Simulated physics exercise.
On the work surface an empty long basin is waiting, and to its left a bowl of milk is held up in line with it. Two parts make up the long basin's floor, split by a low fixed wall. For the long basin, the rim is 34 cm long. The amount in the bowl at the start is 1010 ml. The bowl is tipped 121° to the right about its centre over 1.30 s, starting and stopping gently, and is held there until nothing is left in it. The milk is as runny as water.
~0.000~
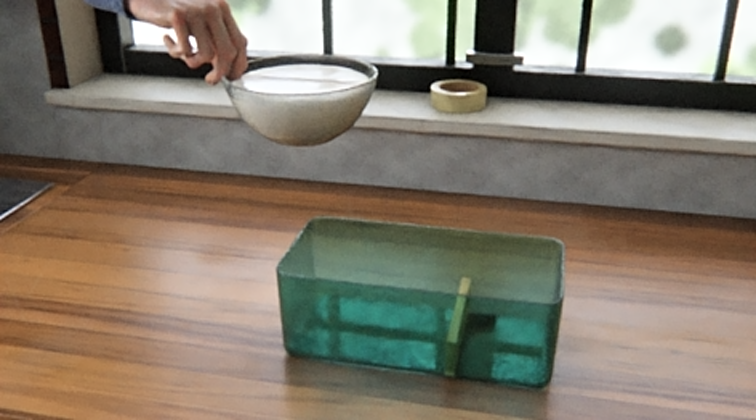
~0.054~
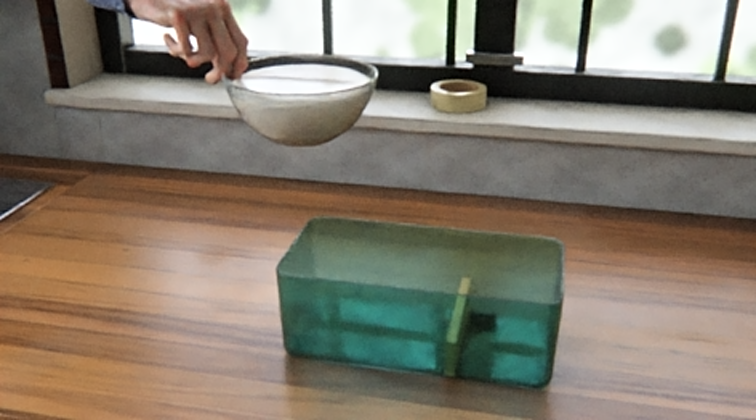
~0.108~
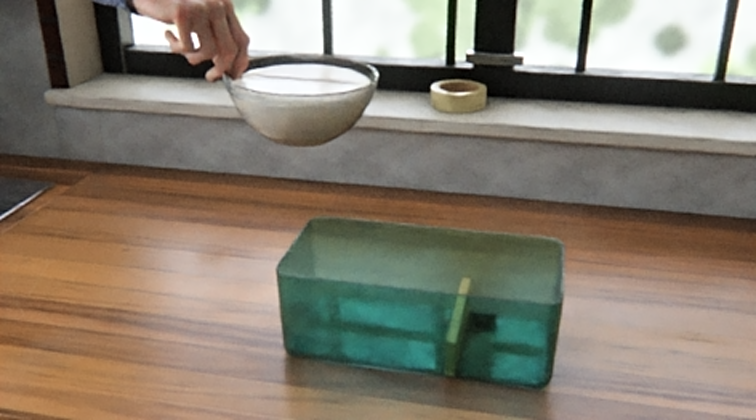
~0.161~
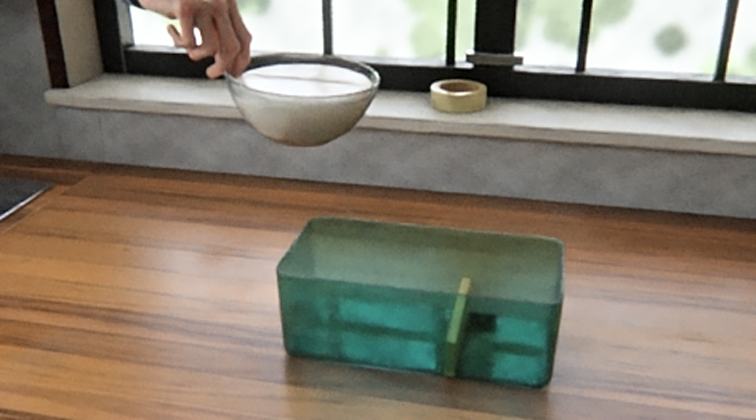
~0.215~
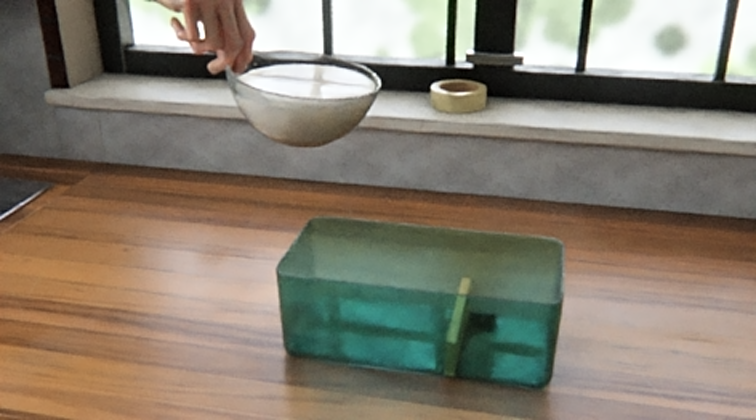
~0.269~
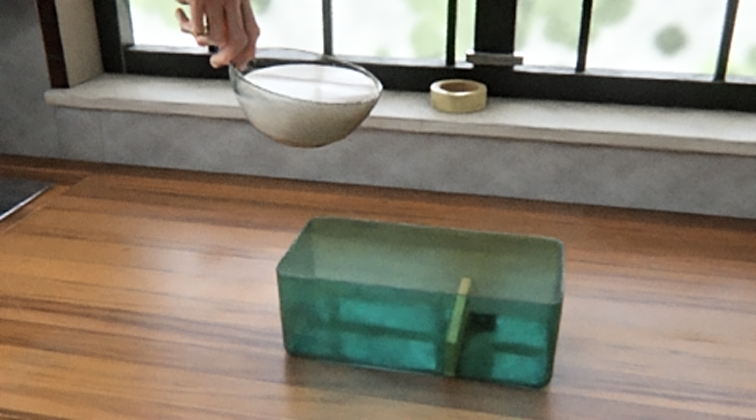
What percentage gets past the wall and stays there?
About 16 per cent.
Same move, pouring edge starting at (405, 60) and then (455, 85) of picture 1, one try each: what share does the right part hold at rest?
Some 60 and 75 per cent, in that order.
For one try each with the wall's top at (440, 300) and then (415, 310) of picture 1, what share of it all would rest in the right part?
Respectively close to 40 and 70 %.
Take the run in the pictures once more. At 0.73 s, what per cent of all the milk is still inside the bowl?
Near 28 in a hundred.
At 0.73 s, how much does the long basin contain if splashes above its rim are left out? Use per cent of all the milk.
Roughly 30 percent.
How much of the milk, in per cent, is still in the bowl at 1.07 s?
Around 0 in a hundred.
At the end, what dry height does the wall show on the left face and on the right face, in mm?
It's around 24 mm on the left side and around 40 mm on the right side.
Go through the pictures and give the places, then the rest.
In the first frame, it leans 0°; its right rim is at (375, 79); the milk meets the walls at (235, 78) and (371, 86); the long basin's rim runs from (294, 244) to (563, 272); the wall's top is at (459, 308).
In the second frame, it leans 1°; its right rim is at (375, 80); the milk meets the walls at (237, 77) and (372, 87).
In the third frame, it leans 2°; its right rim is at (376, 82); the milk meets the walls at (236, 77) and (372, 88).
In the fourth frame, it leans 5°; its right rim is at (377, 85); the milk meets the walls at (238, 76) and (373, 89).
In the fifth frame, it leans 8°; its right rim is at (378, 90); the milk meets the walls at (240, 76) and (376, 90).
In the sixth frame, it leans 12°; its right rim is at (379, 96); the milk meets the walls at (243, 76) and (379, 90).
Then, 0.73 s in, the tilt is 72° and 27 per cent is still to pour, 24 is left of the wall and 6 right of it.
Then, 1.07 s in, the tilt is 111° and 0 per cent is still to pour, 83 is left of the wall and 14 right of it.
Then, 1.42 s in, the tilt is 121° and 0 per cent is still to pour, 82 is left of the wall and 16 right of it.
Then, 1.80 s in, the tilt is 121° and 0 per cent is still to pour, 82 is left of the wall and 16 right of it.
Finally, 82 per cent lies left of the wall, 16 right of it and 2 outside.
